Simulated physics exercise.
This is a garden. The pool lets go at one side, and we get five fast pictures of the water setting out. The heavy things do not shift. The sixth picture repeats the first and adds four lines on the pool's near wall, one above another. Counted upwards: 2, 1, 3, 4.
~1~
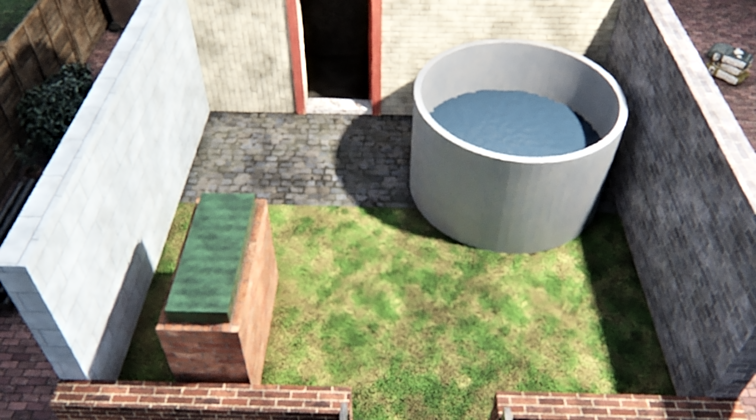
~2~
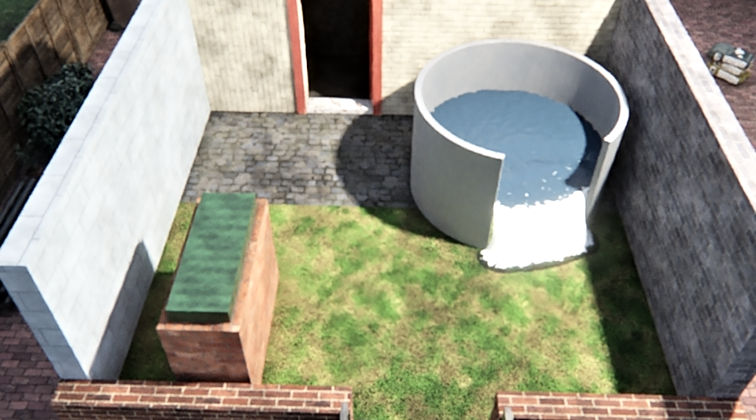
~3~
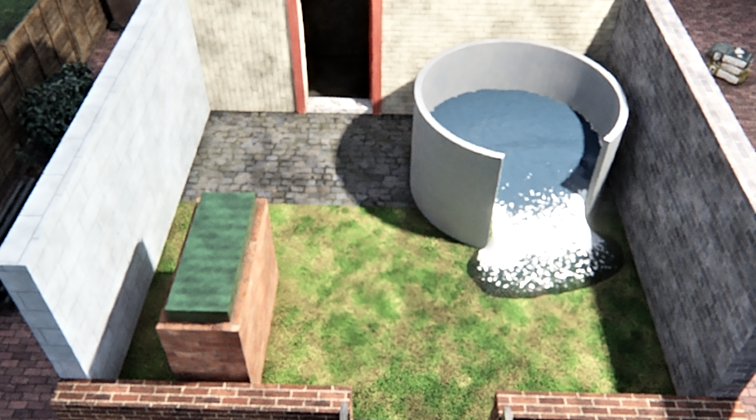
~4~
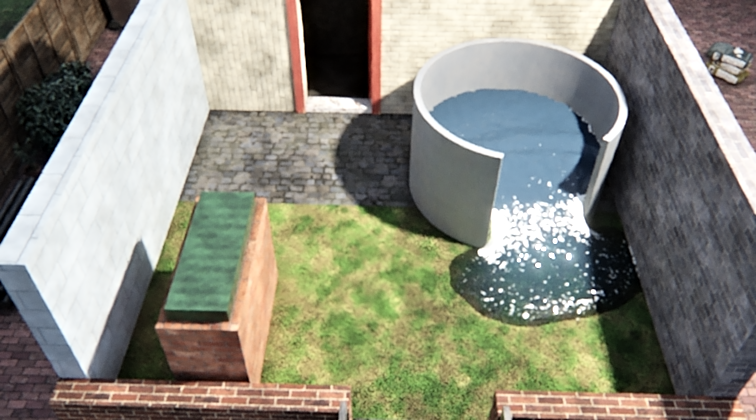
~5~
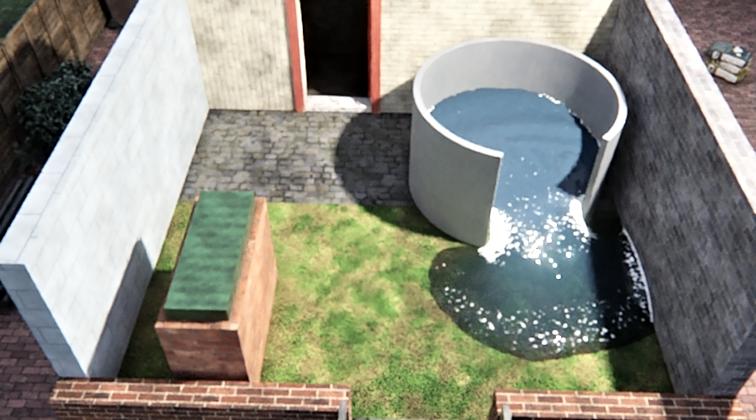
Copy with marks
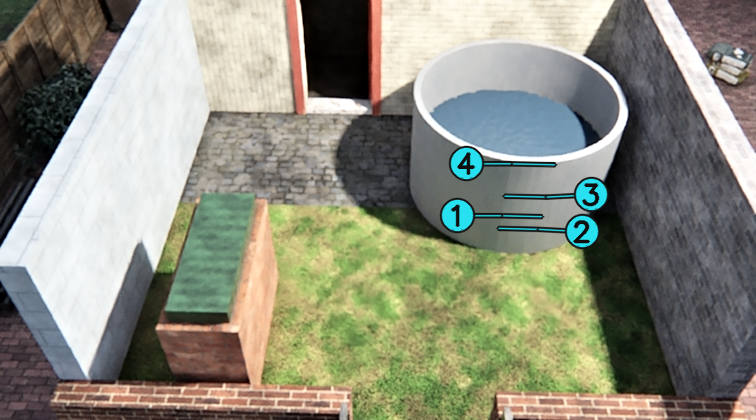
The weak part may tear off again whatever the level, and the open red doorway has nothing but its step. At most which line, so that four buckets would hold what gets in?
1 will do.
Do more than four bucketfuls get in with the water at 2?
No, not at all.
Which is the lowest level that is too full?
3.
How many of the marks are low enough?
Two of the four.
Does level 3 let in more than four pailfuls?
Yes, that goes wrong.
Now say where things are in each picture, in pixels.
In the first frame, water in the pool at rest, its middle at (510, 142); foot of the red doorway at (339, 114); open gate at (424, 386).
In the second frame, front seen at (488, 262), 2 % of the ground wet.
In the third frame, front seen at (615, 261), 5 % of the ground wet.
In the fourth frame, front seen at (638, 282), 10 % of the ground wet.
In the fifth frame, front seen at (651, 324), 15 % of the ground wet.
On the marked copy, 1 at (521, 216); 2 at (518, 228); 3 at (525, 196); 4 at (532, 164); from the bottom up 2, 1, 3, 4.
Choosing 1, a bucket or two gets in.
Choosing 2, nothing gets over.
Choosing 3, about 12 bucketfuls get in.
Choosing 4, dozens of bucketfuls pour in.
